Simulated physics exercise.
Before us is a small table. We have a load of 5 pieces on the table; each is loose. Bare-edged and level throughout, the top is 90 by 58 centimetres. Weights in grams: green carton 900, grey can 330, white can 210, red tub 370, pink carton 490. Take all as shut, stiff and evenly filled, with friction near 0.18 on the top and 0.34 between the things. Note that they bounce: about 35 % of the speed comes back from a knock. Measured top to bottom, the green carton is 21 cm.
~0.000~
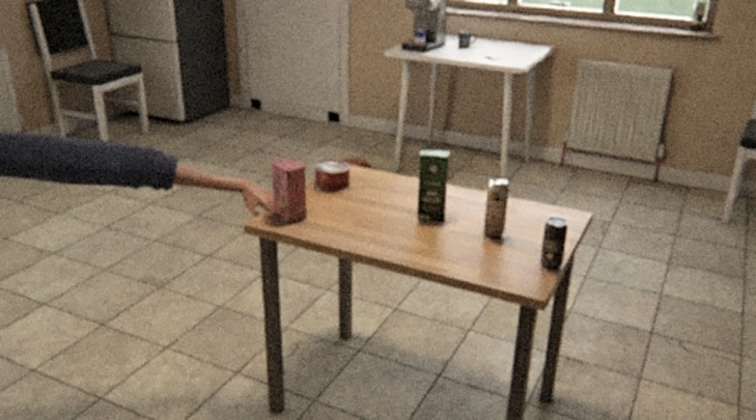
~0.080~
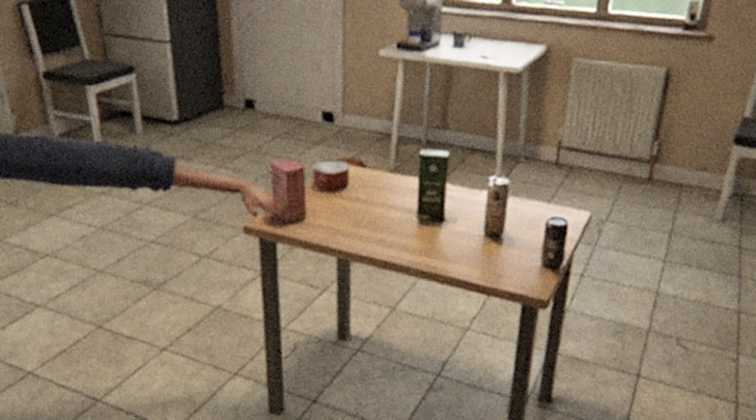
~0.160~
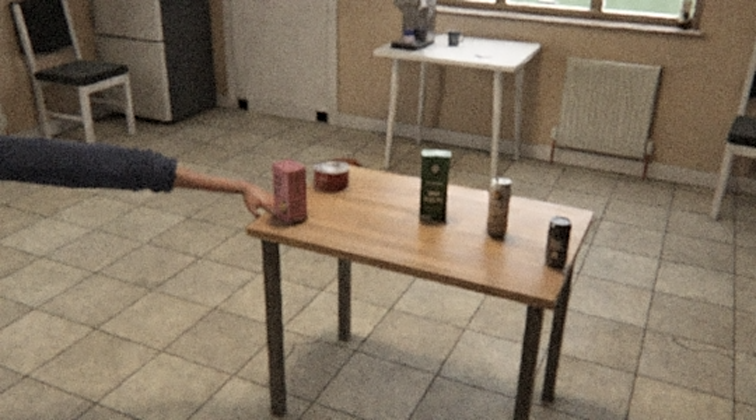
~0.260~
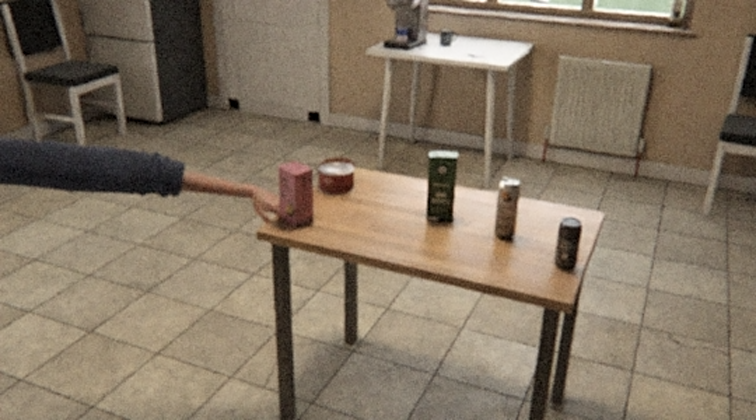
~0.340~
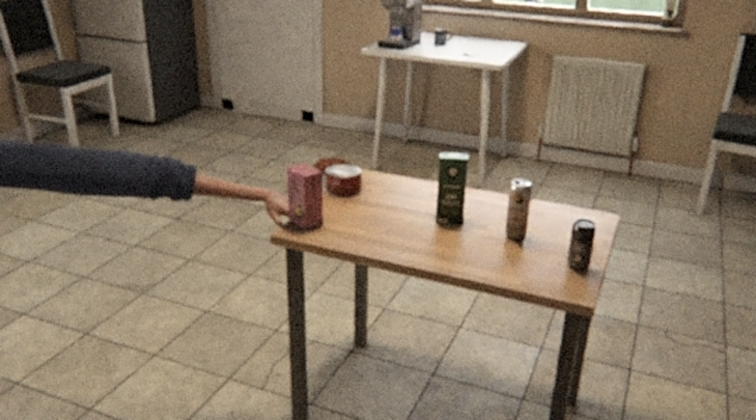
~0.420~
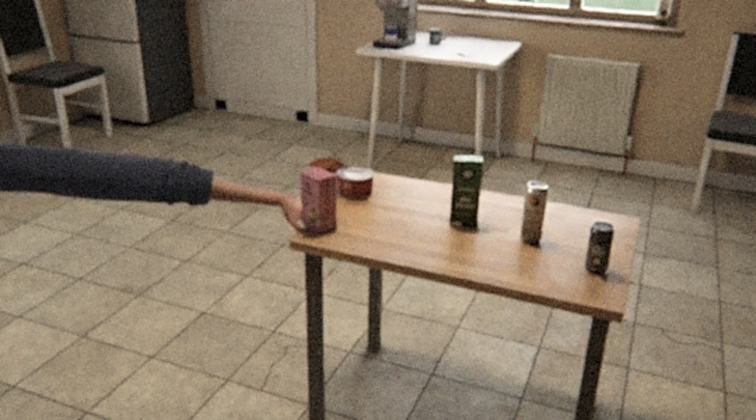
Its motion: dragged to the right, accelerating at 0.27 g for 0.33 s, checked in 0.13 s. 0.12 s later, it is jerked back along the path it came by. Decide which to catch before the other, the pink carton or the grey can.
I would say the latter of the pair.
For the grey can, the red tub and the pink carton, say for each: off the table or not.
Well, the grey can does come off, the red tub does not come off, and the pink carton does not come off.
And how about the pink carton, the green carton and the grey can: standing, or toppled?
Well, the pink carton holds steady, the green carton holds steady, and the grey can tumbles down.
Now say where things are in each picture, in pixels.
Pink carton (289, 190); grey can (554, 243), in the first frame.
Red tub (331, 176); green carton (433, 185), in the second frame.
Table shifted 1 cm; white can (499, 207); red tub (332, 176), in the third frame.
Table shifted 5 cm; green carton (441, 187) 2 cm from its spot; white can (507, 209) 2 cm from its spot, in the fourth frame.
Table shifted 10 cm; green carton (451, 188) 3 cm from its spot; red tub (344, 180) 3 cm from its spot, in the fifth frame.
Table shifted 17 cm; pink carton (319, 200) 5 cm from its spot; grey can (600, 248) 5 cm from its spot, in the sixth frame.
By 0.82 s, table shifted 16 cm; grey can now off the table; pink carton 7 cm from its spot near (354, 207); white can 7 cm from its spot.
By 1.02 s, table shifted 2 cm; pink carton 15 cm from its spot near (339, 204); white can 16 cm from its spot; green carton 15 cm from its spot.
When it is over (1.8 s), off the table, grey can; not toppled but over 5 cm from the start, green carton, white can, red tub and pink carton. End places, in pixels of the last picture, pink carton near (320, 200). Pink carton was never lost; grey can went at 0.74 s.
